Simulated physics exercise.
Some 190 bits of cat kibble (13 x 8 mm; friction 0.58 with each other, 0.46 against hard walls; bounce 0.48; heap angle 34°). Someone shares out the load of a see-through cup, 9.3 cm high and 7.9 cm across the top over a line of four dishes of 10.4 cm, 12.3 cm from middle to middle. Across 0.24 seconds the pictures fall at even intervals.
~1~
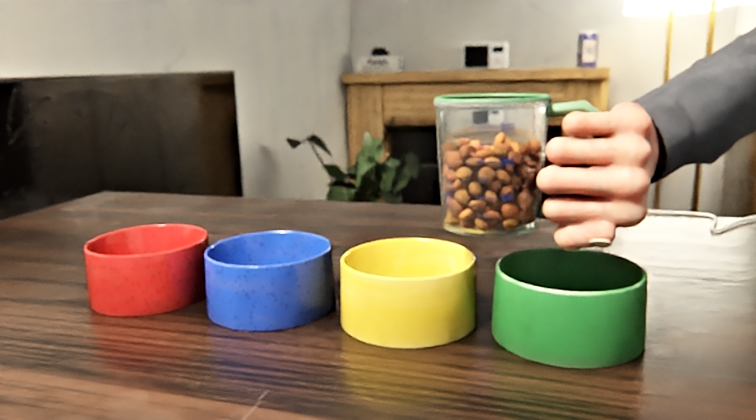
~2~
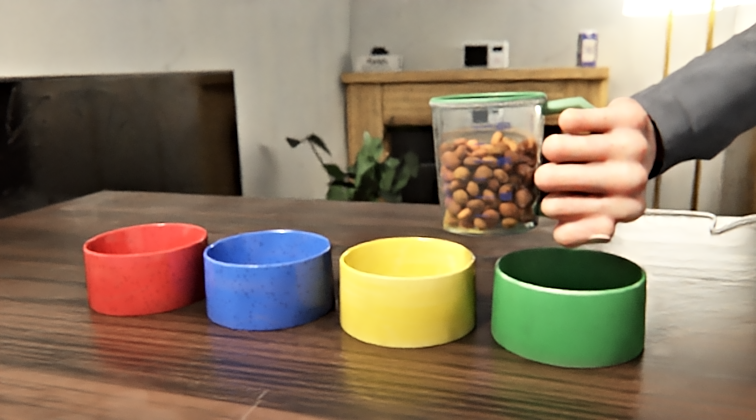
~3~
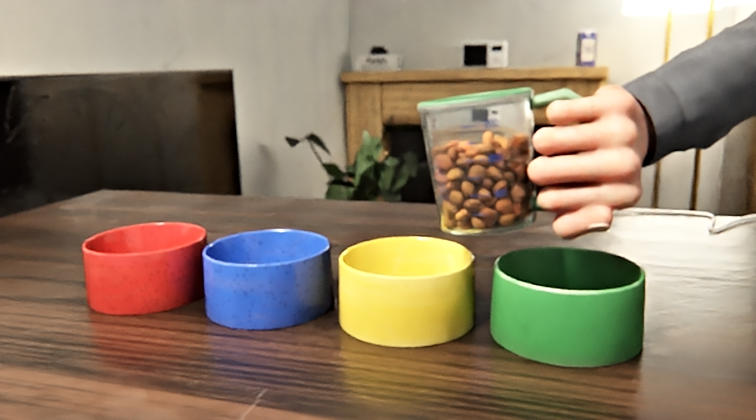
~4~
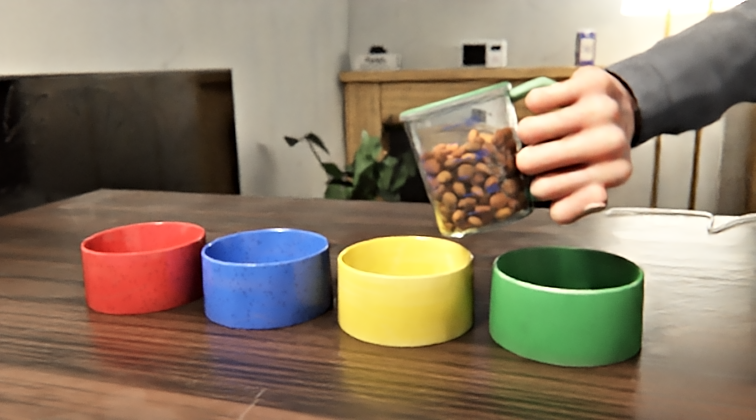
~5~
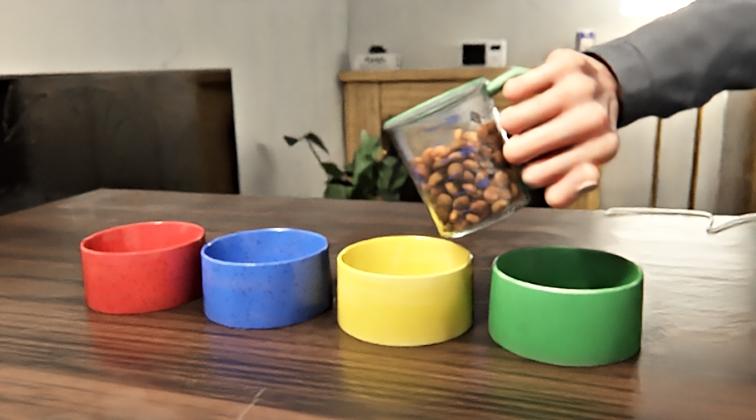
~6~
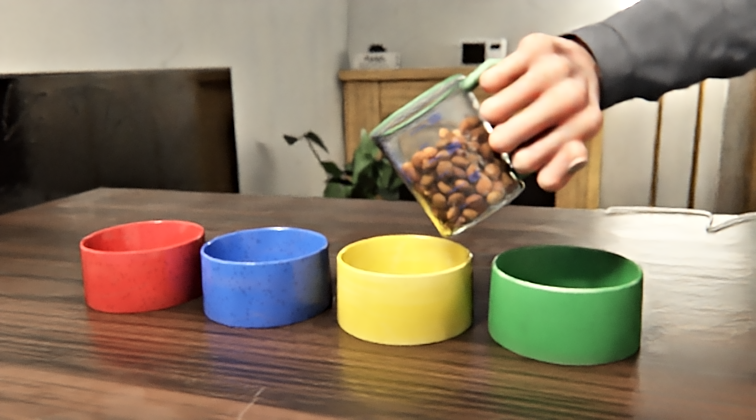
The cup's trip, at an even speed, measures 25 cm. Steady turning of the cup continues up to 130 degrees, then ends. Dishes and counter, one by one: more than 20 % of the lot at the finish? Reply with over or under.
Red dish under, blue dish over, green dish under, yellow dish under, counter under.
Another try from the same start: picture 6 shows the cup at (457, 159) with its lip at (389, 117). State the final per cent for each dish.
Final shares - red 0 %, blue 90 %, green 0 %, yellow 0 %.
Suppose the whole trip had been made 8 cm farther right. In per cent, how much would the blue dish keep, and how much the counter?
Blue 0, counter 10.
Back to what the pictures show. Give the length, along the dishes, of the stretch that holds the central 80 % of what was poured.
About 6 cm.
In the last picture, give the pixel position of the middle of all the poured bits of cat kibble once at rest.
Close to pixel (262, 277).
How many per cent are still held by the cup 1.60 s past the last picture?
Approx. 0 % - an estimate.
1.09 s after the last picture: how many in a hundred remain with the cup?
Around 0 in a hundred.
Then, 0.65 s after the last picture, tilt 130 degrees; cup holds 25 %, blue 75 %.
Then, 1.09 s after the last picture, tilt 130 degrees; cup holds 0 %, blue 100 %.
Then, 1.60 s after the last picture, tilt 130 degrees; cup holds 0 %, blue 100 %.
In the end, red 0 %, blue 100 %, green 0 %, yellow 0 %, counter 0 %.
